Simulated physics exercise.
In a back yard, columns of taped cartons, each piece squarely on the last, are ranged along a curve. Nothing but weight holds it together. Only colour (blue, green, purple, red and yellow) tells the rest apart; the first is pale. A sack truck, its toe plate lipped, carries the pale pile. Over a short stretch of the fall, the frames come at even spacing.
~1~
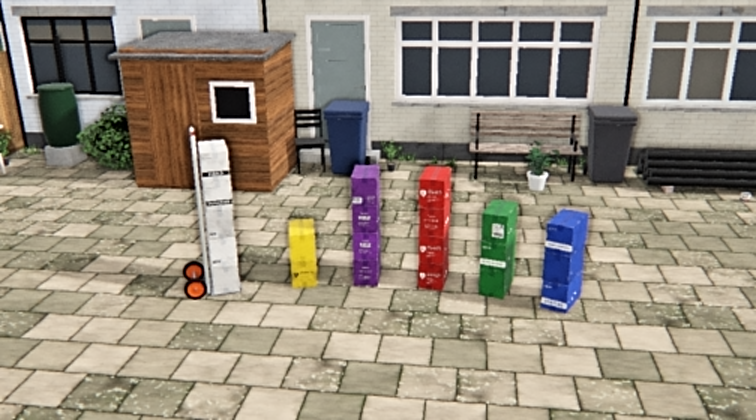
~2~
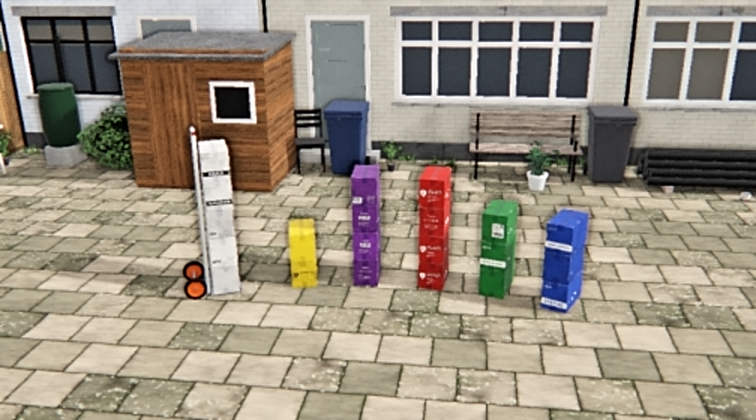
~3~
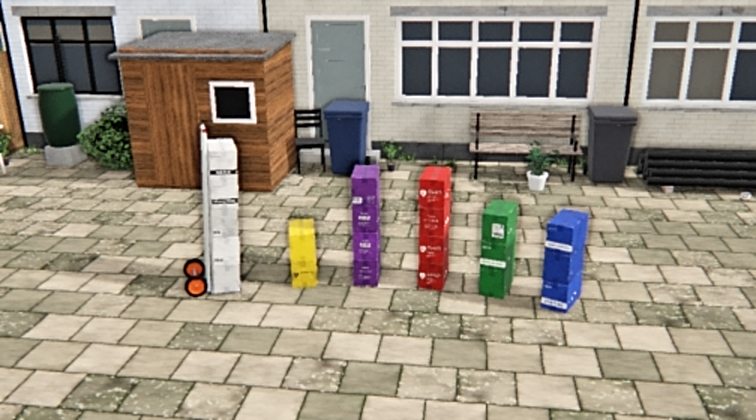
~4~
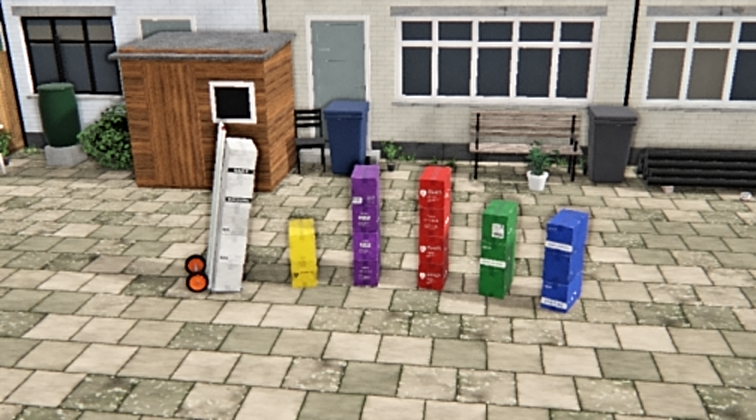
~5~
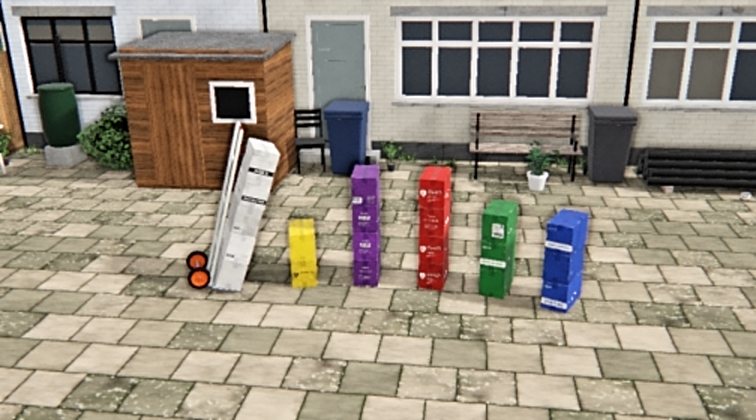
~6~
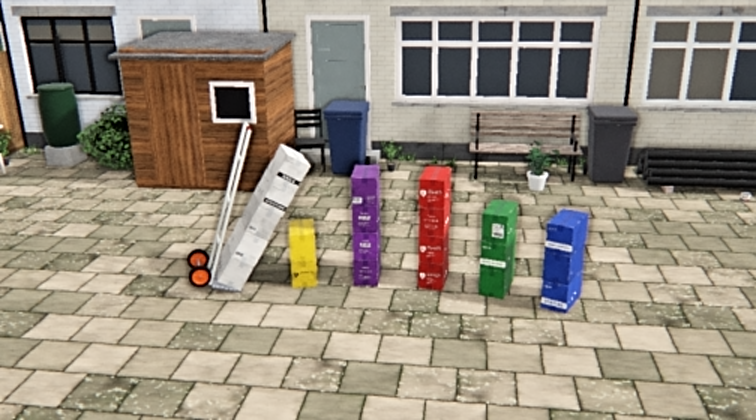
A sack truck and its tall pale stack tilt rightward toward the short yellow stack.
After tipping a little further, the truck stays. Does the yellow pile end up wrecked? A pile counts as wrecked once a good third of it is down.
No.
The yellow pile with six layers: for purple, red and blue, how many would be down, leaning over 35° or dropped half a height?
When it all settles, purple has 4 down, red has 4, and blue has 3.
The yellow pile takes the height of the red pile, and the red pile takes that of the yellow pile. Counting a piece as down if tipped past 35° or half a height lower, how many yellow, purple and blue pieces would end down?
Once things settle, you'd count yellow 4, purple 4, blue 3 down.
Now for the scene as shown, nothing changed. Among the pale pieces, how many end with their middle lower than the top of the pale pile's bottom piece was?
4 in all.
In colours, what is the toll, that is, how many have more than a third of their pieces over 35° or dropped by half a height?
The total is 4.
Shortly afterwards, 5 of the pale pile down; none of the 2 yellow cartons down (0 of 16 in all colours); top yellow carton unmoved; top purple carton tilted barely.
Next, 5 of the pale pile down; none of the 2 yellow cartons down (0 of 16 in all colours); top yellow carton a little from its place; top purple carton tilted clearly.
Some moments later, 5 of the pale pile down; none of the 2 yellow cartons down (6 of 16 in all colours); top yellow carton a little from its place; top purple carton tilted well over, about its own height lower.
Afterwards, 5 of the pale pile down; none of the 2 yellow cartons down (14 of 16 in all colours); top yellow carton a little from its place; top blue carton tilted steeply, about its own height lower.
In the end, 5 of the pale pile down; none of the 2 yellow cartons down (14 of 16 in all colours); top yellow carton a little from its place; top green carton on its side. From the last view, middles, top yellow carton near (308, 240), top green carton near (604, 273).
